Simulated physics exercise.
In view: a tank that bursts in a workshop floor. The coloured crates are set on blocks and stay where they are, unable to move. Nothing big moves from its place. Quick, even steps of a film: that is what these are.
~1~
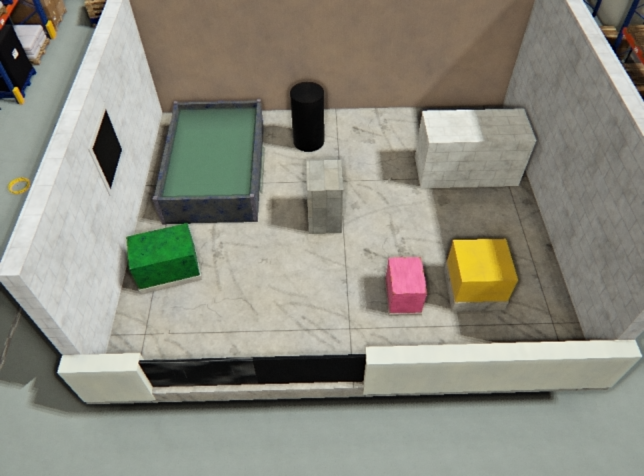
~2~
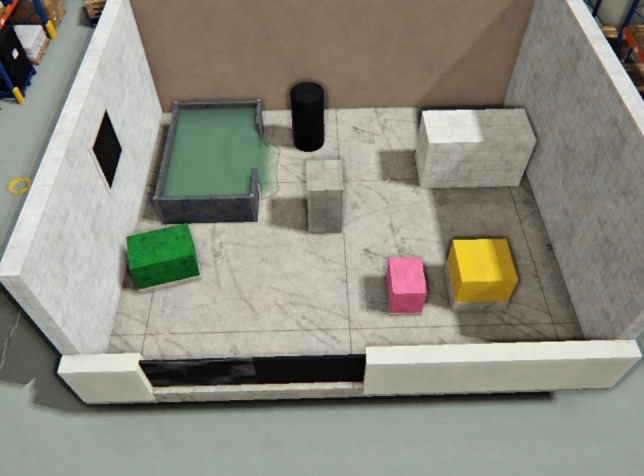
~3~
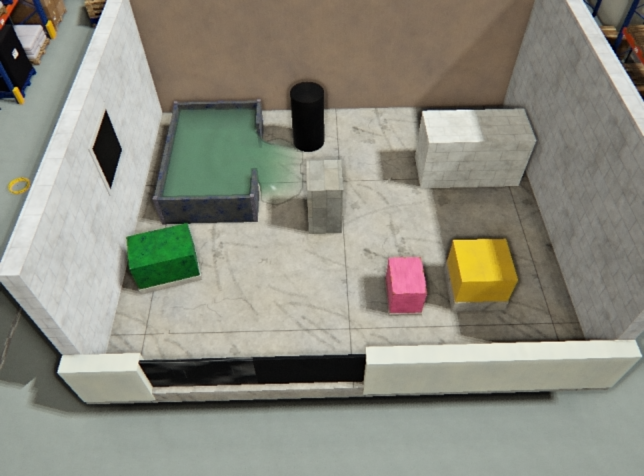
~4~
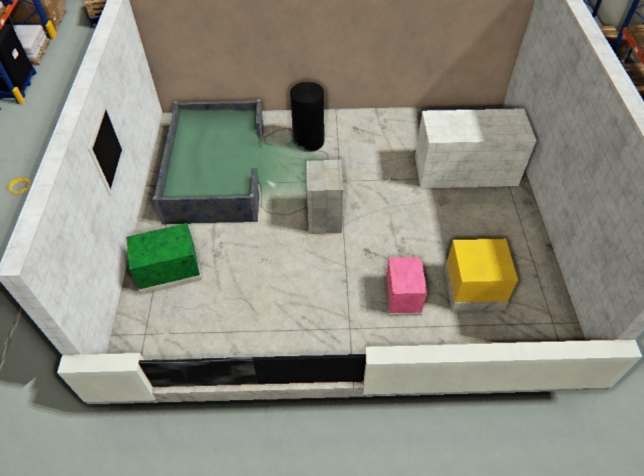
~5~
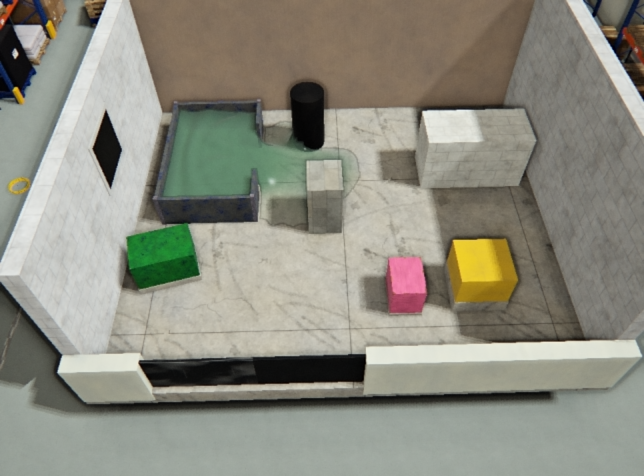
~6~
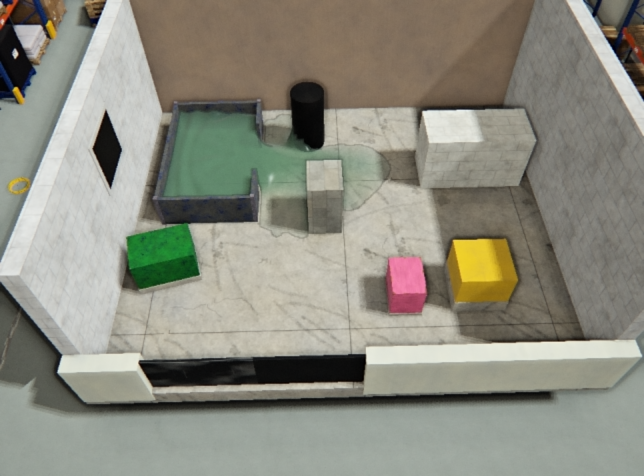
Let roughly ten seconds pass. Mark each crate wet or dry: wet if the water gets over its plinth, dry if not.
Green crate dry, pink crate wet, yellow crate dry.
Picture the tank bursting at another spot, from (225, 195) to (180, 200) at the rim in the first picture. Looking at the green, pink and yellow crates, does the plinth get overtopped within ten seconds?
Going through them, the green gets reached, the pink gets reached and the yellow is never reached.
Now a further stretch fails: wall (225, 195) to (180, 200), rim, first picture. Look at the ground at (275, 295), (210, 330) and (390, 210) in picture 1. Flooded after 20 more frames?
Sodden, then sodden, then spared.
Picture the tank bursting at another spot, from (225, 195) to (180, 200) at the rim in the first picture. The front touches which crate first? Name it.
First: The one in green.
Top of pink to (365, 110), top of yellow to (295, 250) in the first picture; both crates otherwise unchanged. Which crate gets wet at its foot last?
It should be the crate marked green.
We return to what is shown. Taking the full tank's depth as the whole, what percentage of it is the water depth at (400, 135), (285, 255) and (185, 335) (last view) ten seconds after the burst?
In order: 8, 6, 8 %.
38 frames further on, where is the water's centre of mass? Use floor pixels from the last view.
Roughly (366, 193).
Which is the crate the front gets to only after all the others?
That would be the green crate.
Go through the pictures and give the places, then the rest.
Still water in the tank at (212, 150), in the first frame.
The front is at (268, 146), out from the gap at (256, 162), in the second frame.
Water pours out at (257, 164) and has run to (294, 146), in the third frame.
The front is at a hidden place, out from the gap at (257, 165), in the fourth frame.
The front is at (351, 158), out from the gap at (257, 164), in the fifth frame.
The front is at (384, 164), out from the gap at (257, 164), in the sixth frame.
A moment on, water covers 25 % of the floor; the green crate not reached, the pink crate not reached, the yellow crate not reached.
Next, water covers 45 % of the floor; the green crate not reached, the pink crate not reached, the yellow crate water round its plinth.
Then, water covers 55 % of the floor; the green crate not reached, the pink crate water round its plinth, the yellow crate water round its plinth.
Later, water covers 75 % of the floor; the green crate not reached, the pink crate water round its plinth, the yellow crate water round its plinth.
In the end, water covers 100 % of the floor; the green crate stayed above the water, the pink crate was topped, the yellow crate stayed above the water.
